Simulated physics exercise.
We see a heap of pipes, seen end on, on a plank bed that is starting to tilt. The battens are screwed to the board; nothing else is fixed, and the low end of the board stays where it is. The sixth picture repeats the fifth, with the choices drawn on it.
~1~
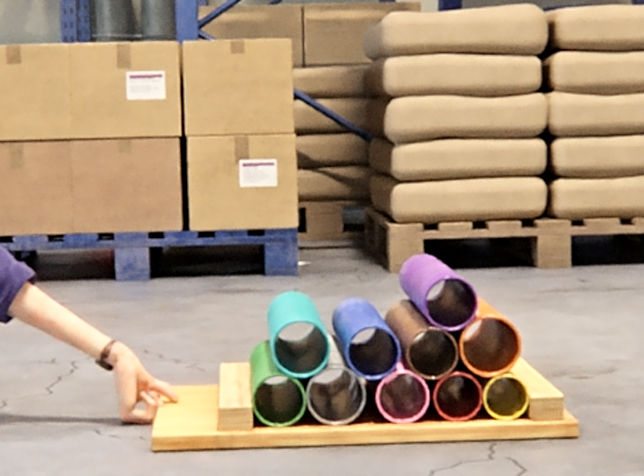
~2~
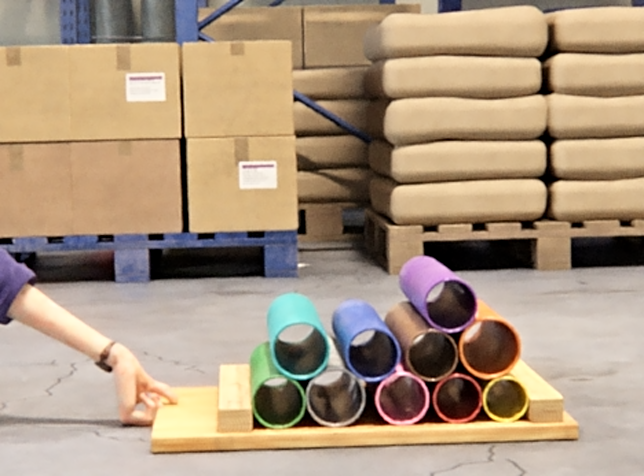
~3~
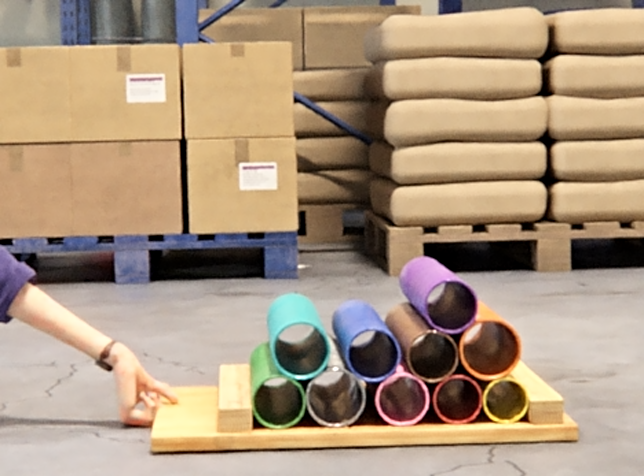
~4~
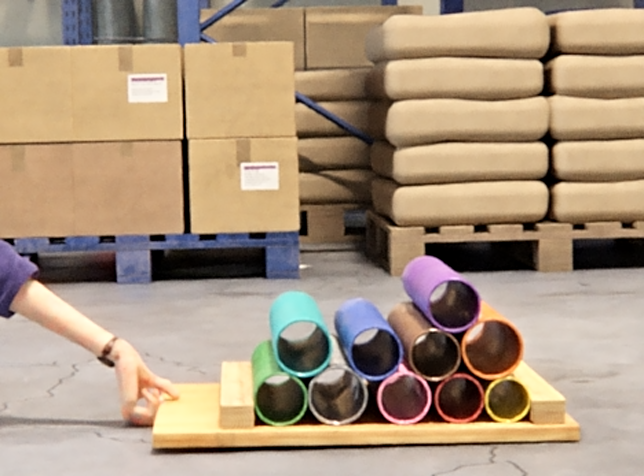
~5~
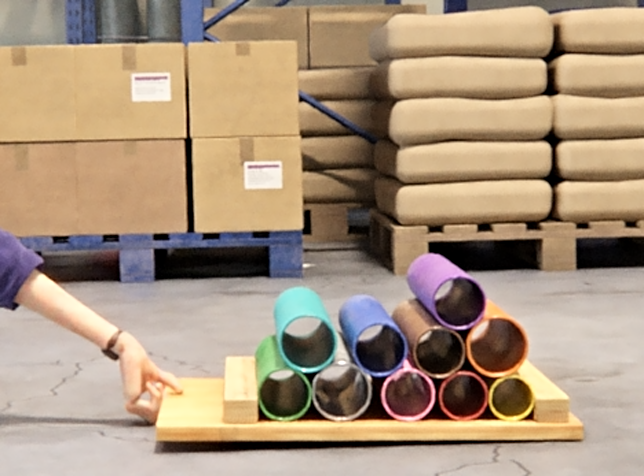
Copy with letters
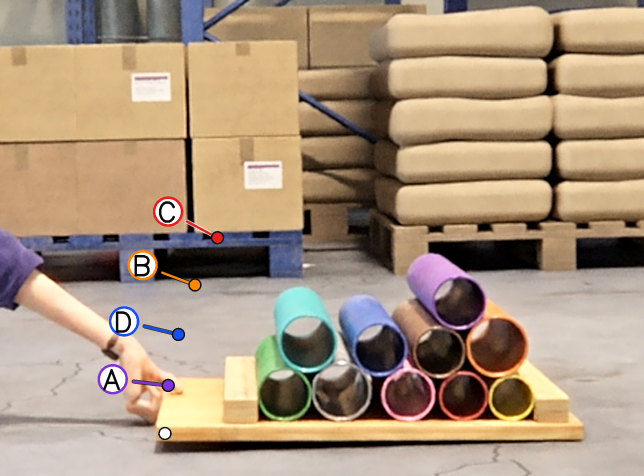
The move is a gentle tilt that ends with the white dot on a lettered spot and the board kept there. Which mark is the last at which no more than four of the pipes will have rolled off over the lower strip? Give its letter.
It can be raised to C.
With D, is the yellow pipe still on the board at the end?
The yellow pipe: Yes.
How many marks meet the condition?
Four of the four.
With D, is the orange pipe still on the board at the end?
No.
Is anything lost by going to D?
At D: Yes.
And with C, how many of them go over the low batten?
With C, four.
On the copy, A at (168, 385); B at (195, 285); C at (217, 237); D at (178, 335); the white dot at (165, 434).
On C. First, board at 17°.
Then, board at 29°.
Finally, board at 29°, four over the low batten (orange, blue, brown, purple).
By contrast, A none over the low batten; B two over the low batten (orange, purple); D two over the low batten (orange, purple).
